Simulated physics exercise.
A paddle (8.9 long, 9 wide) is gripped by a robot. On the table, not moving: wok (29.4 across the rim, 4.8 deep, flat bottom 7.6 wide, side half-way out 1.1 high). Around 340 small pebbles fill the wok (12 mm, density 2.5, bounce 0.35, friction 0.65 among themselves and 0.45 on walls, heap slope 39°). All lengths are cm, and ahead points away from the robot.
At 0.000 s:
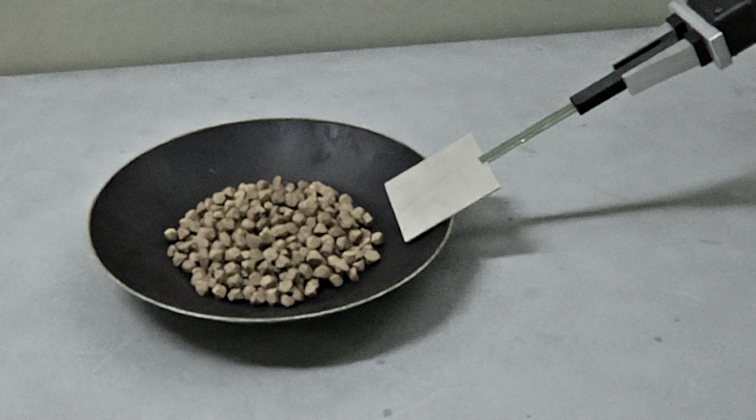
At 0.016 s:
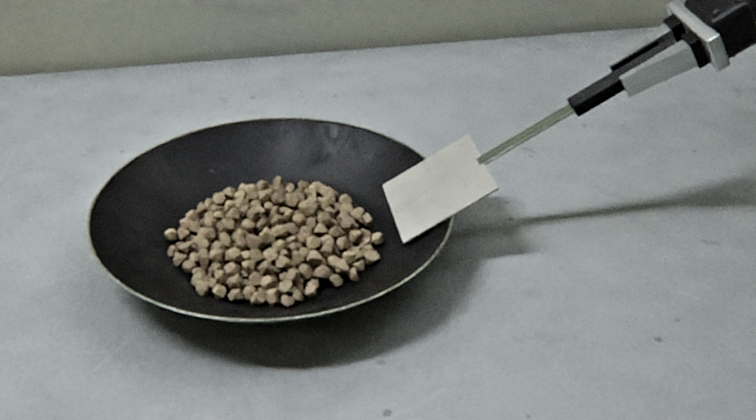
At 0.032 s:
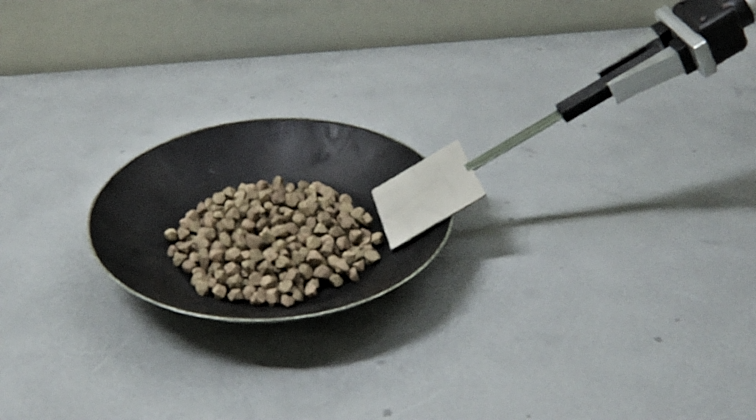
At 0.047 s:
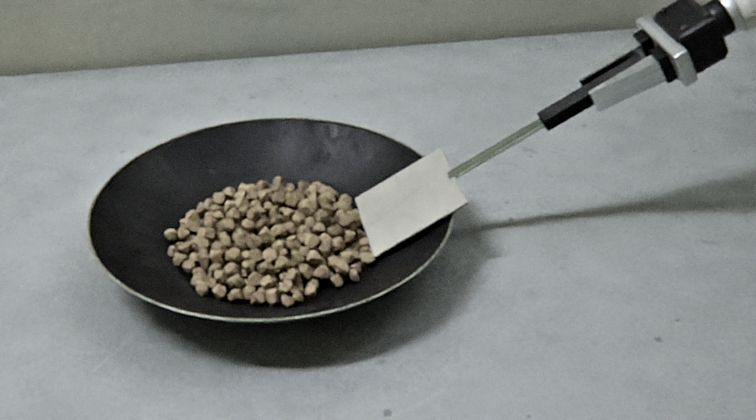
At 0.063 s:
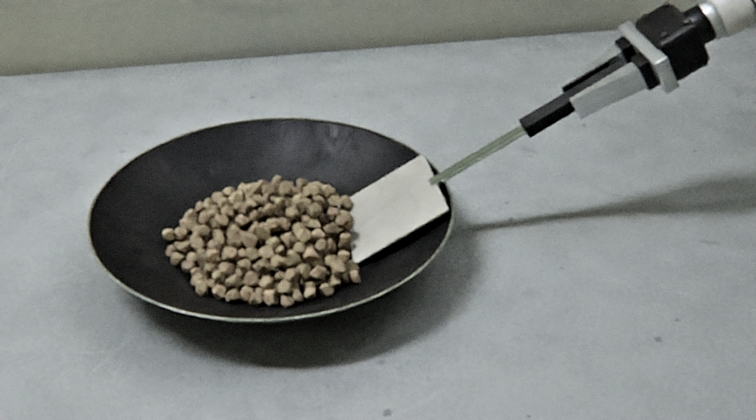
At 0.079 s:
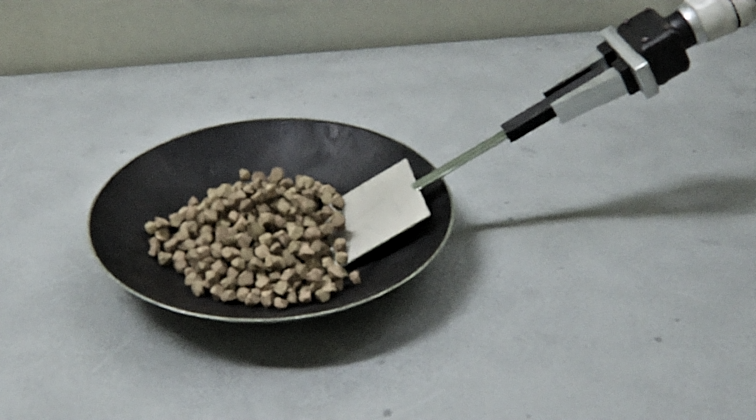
A robot gripper holding a flat, pale paddle moves it down and left into a dark, shallow pan on a grey table, pressing against the heap of small brown pebbles and pushing them leftward while the pan stays still.
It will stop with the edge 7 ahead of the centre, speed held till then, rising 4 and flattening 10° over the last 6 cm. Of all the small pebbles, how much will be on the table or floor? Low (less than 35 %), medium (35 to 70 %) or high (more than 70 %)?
A low share, less than 35 %, ends on the table or floor.
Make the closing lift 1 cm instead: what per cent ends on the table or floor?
About 25 per cent.
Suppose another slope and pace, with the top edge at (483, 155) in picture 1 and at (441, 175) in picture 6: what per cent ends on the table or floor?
About 0 per cent.
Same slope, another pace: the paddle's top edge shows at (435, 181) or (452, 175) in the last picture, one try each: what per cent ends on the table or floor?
Some 5 and 5 per cent.
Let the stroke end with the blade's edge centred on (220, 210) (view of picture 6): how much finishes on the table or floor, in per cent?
Some 5 per cent.
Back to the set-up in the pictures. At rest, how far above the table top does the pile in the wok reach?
About 6.0 cm.
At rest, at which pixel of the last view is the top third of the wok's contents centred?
Around (147, 228).
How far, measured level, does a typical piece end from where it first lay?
About 7 cm.
After 0.12 s, sloping 30°, highest piece 8 above the table; 337 in the wok.
After 0.16 s, sloping 26°, highest piece 10 above the table; 333 in the wok, 4 on the blade or in flight.
After 0.38 s, sloping 20°, highest piece 7 above the table; 277 in the wok, 55 on the table or floor, 5 on the blade or in flight.
After 1.43 s, sloping 20°, highest piece 5 above the table; 277 in the wok, 60 on the table or floor.
In the end, 277 in the wok, 60 on the table or floor. That is 18 % on the table or floor.
